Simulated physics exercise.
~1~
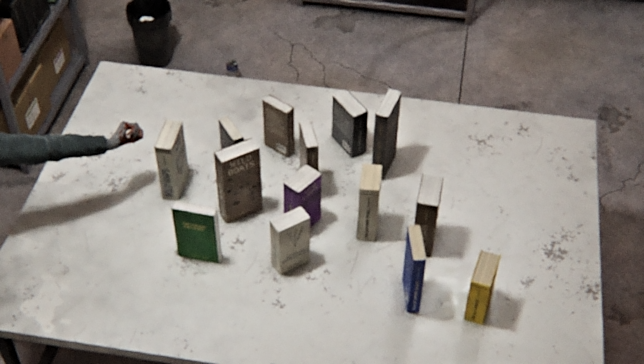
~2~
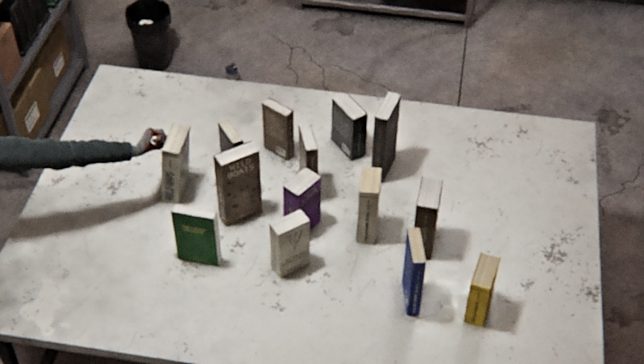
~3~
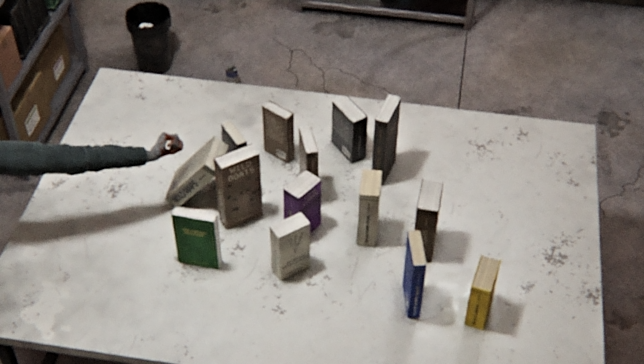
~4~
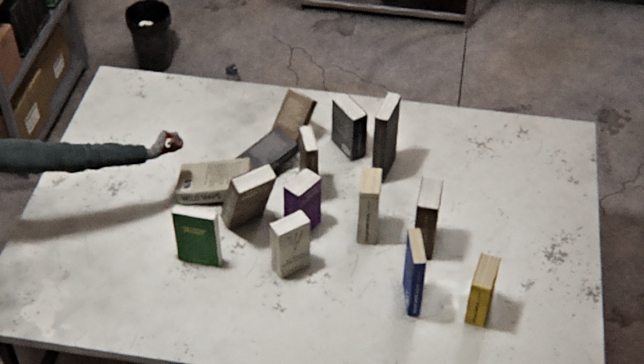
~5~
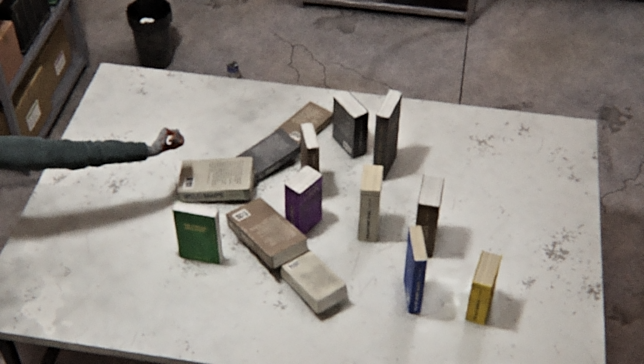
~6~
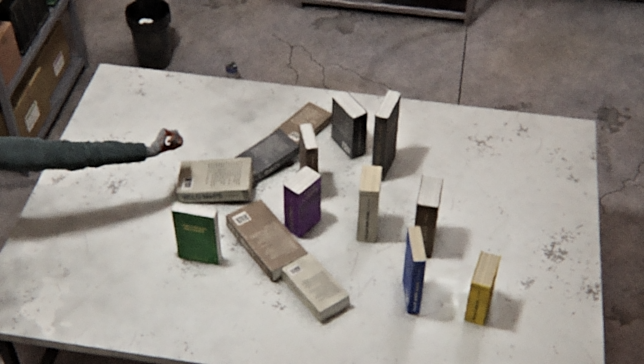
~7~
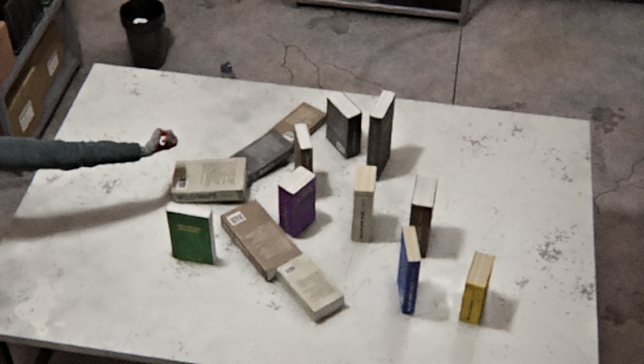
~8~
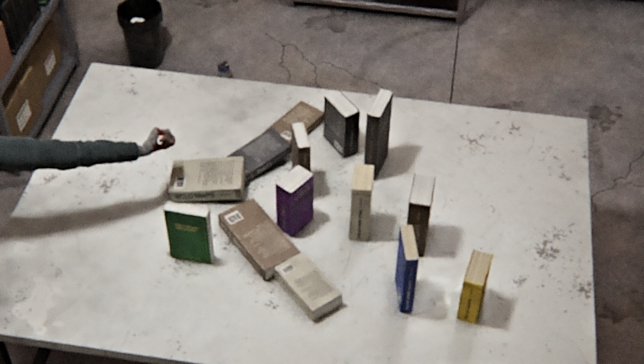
An arm reached in from the left and tipped over a thick pale book, which knocked down four others, two toward the back and two toward the front, while the green, purple, blue and yellow books stayed standing with the rest.
